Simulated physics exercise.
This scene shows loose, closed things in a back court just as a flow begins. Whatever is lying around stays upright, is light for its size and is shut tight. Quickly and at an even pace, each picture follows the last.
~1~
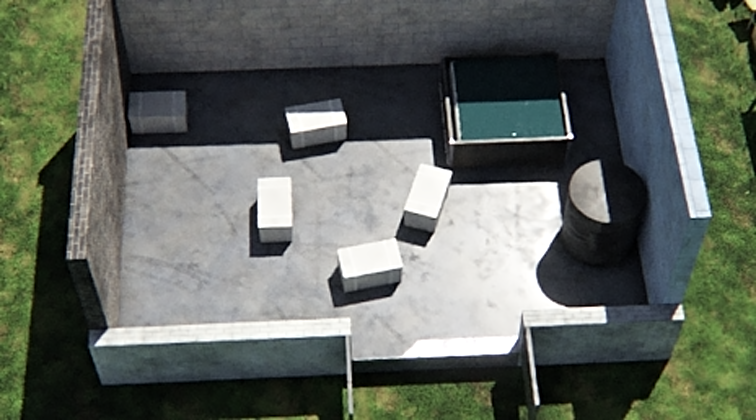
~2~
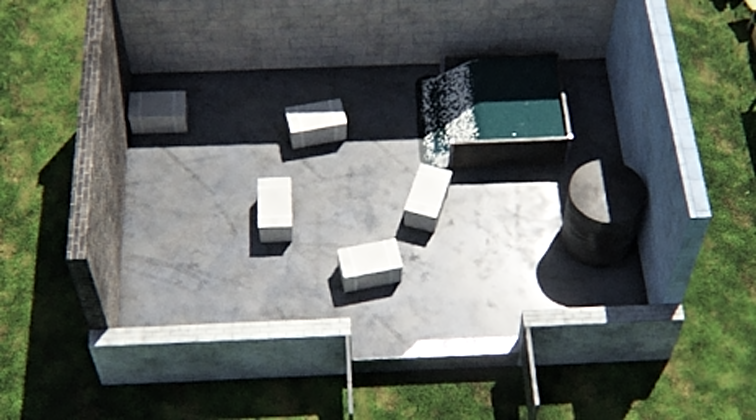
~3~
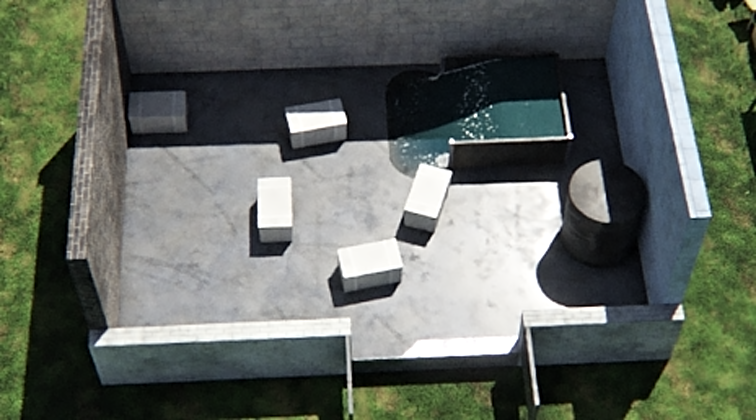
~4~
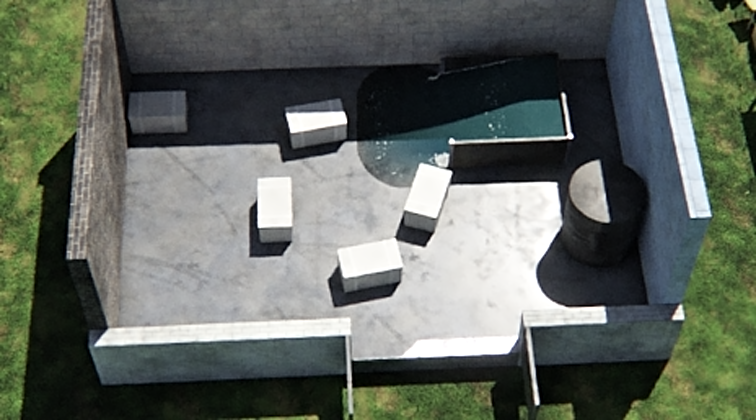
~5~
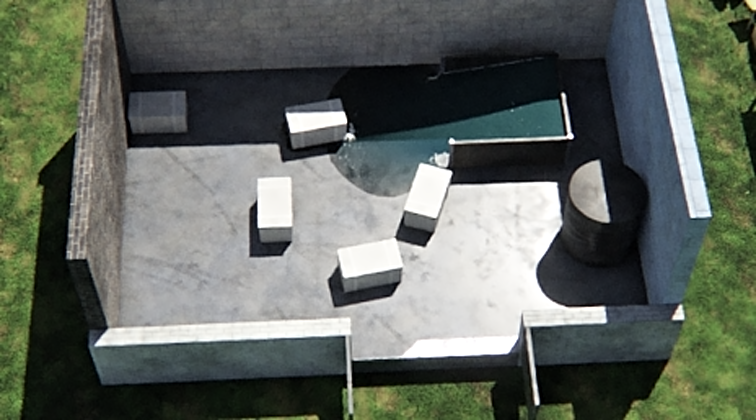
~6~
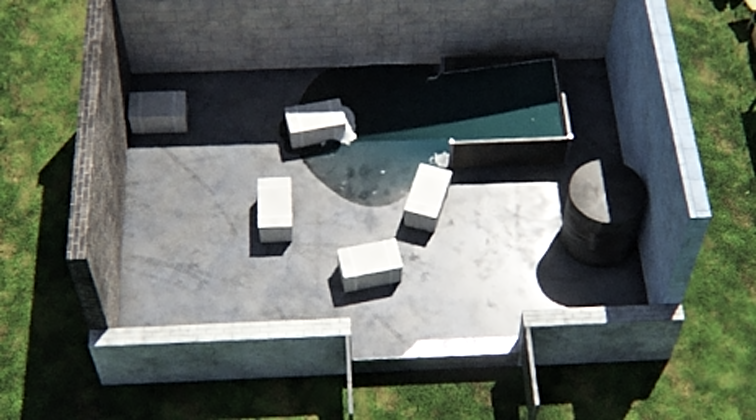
Walled back court with pale blocks standing still as dark green water pours from an open-sided tank, spreading left around two blocks.
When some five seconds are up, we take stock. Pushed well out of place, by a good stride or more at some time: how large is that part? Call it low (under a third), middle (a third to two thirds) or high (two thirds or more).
Middle.
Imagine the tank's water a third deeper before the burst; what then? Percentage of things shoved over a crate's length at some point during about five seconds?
Share: Close to 60 %.
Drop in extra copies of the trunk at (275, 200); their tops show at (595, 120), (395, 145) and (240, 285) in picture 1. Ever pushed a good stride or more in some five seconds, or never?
One after the other: Never so far, yes, short of that.
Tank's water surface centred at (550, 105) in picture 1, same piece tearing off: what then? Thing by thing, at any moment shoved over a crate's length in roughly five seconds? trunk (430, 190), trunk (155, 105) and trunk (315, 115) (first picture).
Lab note - in sequence: Less than that; displaced that much; displaced that much.
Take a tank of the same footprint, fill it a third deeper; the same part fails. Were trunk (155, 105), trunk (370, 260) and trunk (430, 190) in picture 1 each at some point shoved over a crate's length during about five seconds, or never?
Item by item: Cleared the mark, then missed the mark, then missed the mark.
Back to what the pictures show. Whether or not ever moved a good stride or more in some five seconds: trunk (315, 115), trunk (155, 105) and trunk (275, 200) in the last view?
In sequence: Covered the distance, covered the distance, covered the distance.
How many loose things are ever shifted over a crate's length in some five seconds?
3 in total.
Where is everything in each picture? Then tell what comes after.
In the first picture, a trunk at (316, 115), on the bottom; a trunk at (428, 190) rests on the ground; 0 of 5 have shifted.
In the second picture, a trunk at (316, 115) rests on the ground; a trunk at (428, 190), on the bottom; 0 of 5 have shifted.
In the third picture, a trunk at (316, 115), on the bottom; a trunk at (428, 190), on the bottom; 0 of 5 have shifted.
In the fourth picture, a trunk at (316, 115), on the bottom; a trunk at (428, 190), on the bottom; 0 of 5 have shifted.
In the fifth picture, a trunk at (316, 115) rests on the ground; a trunk at (428, 190) rests on the ground; 0 of 5 have shifted.
In the sixth picture, a trunk at (315, 115) rests on the ground; a trunk at (428, 190), on the bottom; 0 of 5 have shifted.
A moment on, 0 of 5 are well off their spots; 0 afloat.
Next, 1 of 5 are well off their spots; 0 afloat.
Later, 3 of 5 are well off their spots; 0 afloat.
In the end, 3 of 5 are well off their spots, and 3 have been at some point; 1 afloat.
